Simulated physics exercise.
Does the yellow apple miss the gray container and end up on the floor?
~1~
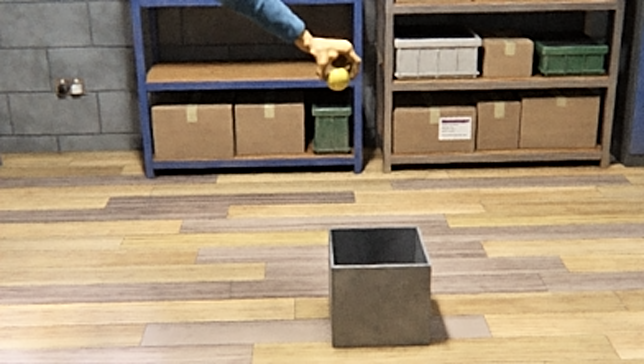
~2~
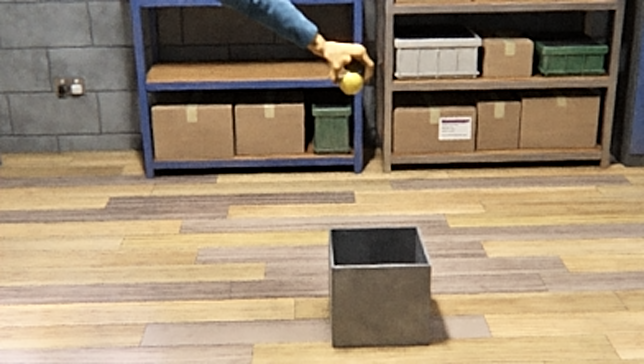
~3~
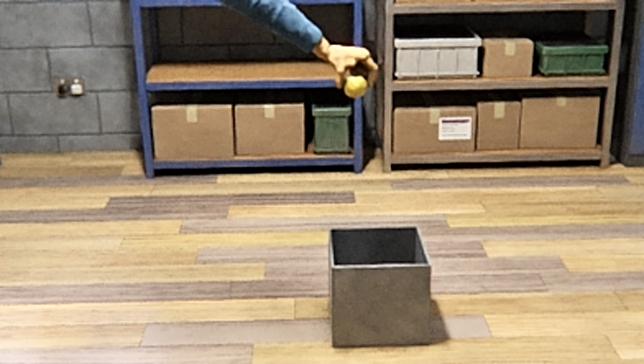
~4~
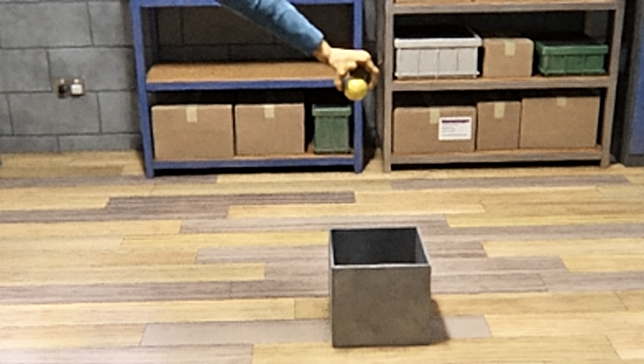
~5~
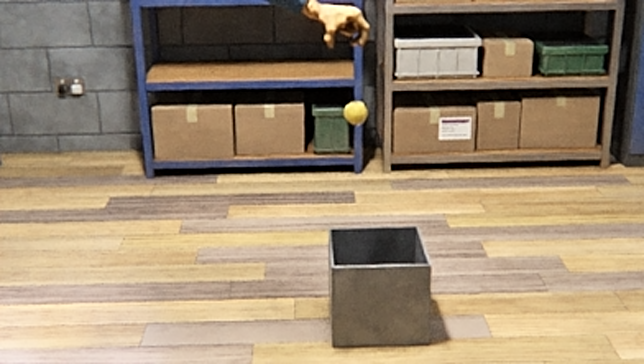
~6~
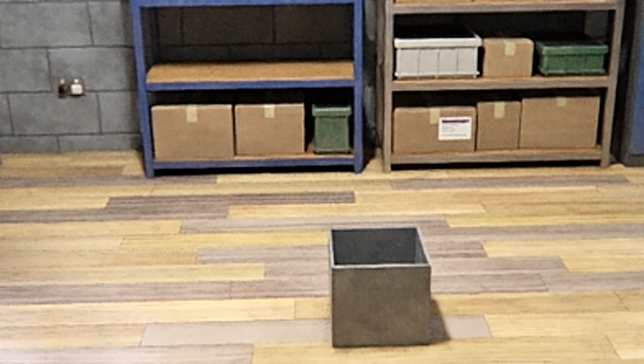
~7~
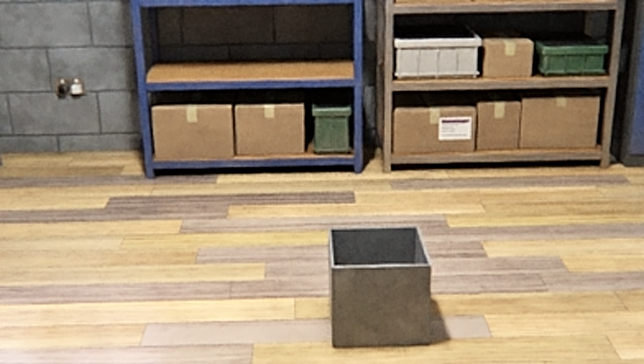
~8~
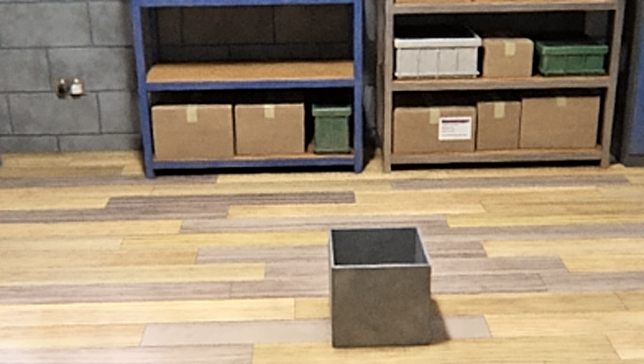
No, the yellow apple lands inside the gray container, where it is hidden from view.
